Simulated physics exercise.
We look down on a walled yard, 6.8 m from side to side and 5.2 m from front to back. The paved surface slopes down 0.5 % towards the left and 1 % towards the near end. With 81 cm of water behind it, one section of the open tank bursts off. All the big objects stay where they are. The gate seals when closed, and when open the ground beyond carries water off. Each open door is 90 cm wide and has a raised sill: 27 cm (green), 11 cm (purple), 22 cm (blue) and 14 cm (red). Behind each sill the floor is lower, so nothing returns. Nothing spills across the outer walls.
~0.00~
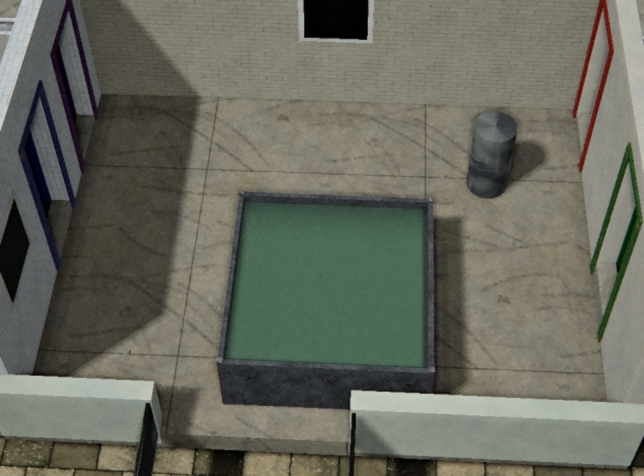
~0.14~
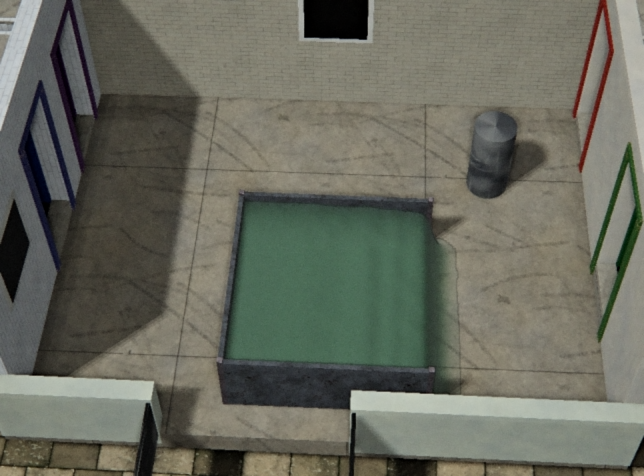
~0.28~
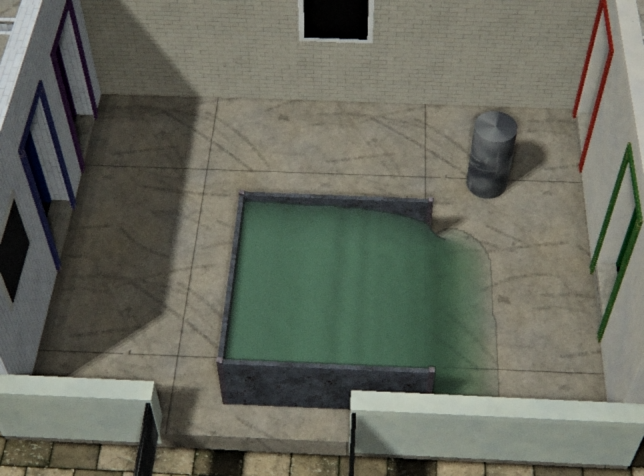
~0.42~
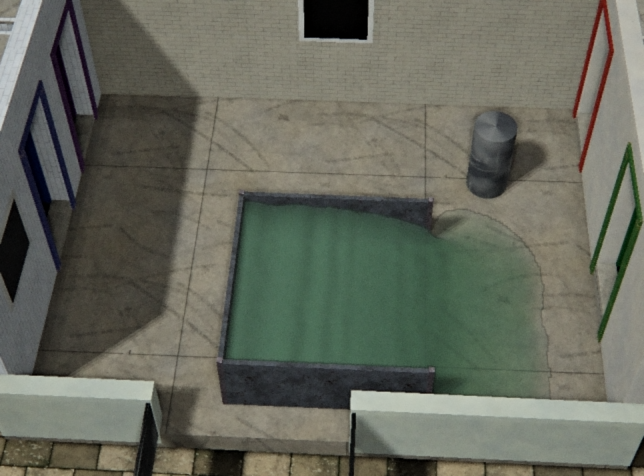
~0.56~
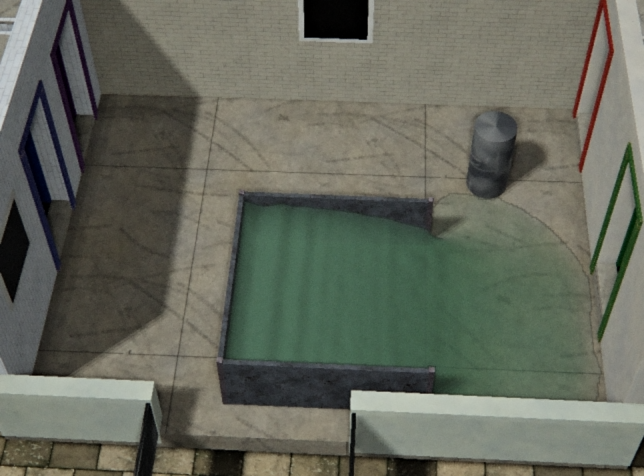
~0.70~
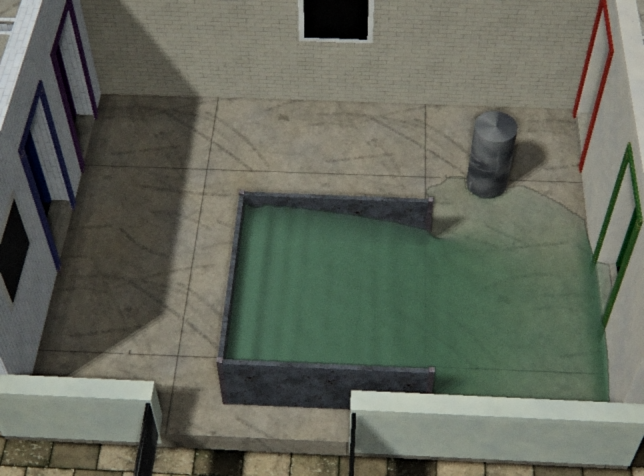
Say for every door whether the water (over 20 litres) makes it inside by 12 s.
Within that time: At the green door it goes over the limit; at the purple door it exceeds the limit; at the blue door it does not reach the limit; at the red door it passes the limit.
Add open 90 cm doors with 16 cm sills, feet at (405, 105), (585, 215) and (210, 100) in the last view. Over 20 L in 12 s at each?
In turn: Under, above, below.
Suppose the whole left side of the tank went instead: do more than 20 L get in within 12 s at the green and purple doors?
Then: Green below, purple past it.
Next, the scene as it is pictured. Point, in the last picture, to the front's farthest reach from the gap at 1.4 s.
Near (565, 135).
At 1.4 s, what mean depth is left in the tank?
Some 43 cm.
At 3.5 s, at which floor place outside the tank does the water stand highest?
Around (563, 116).
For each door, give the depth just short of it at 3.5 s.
Depths in cm: Green 28, purple 0, blue 0, red 32.
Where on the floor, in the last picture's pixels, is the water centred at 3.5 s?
Near (453, 277).
After 1.4 s water covers 25 % of the floor and is deepest (65 cm) near (594, 420); green door 54 cm at the sill, 81 L in, purple door not reached, blue door not reached, red door 9 cm at the sill, 0 L in.
After 2.2 s water covers 30 % of the floor and is deepest (53 cm) near (580, 433); green door 51 cm at the sill, 220 L in, purple door not reached, blue door not reached, red door 15 cm at the sill, 0 L in.
After 3.5 s water covers 55 % of the floor and is deepest (44 cm) near (563, 116); green door 28 cm at the sill, 308 L in, purple door not reached, blue door not reached, red door 32 cm at the sill, 51 L in.
After 7.0 s water covers 90 % of the floor and is deepest (22 cm) near (470, 428); green door 10 cm at the sill, 311 L in, purple door 21 cm at the sill, 104 L in, blue door 15 cm at the sill, 0 L in, red door 12 cm at the sill, 184 L in.
After 12.0 s water covers 95 % of the floor and is deepest (18 cm) near (25, 408); green door 11 cm at the sill, 311 L in, purple door 9 cm at the sill, 153 L in, blue door 10 cm at the sill, 0 L in, red door 9 cm at the sill, 185 L in.
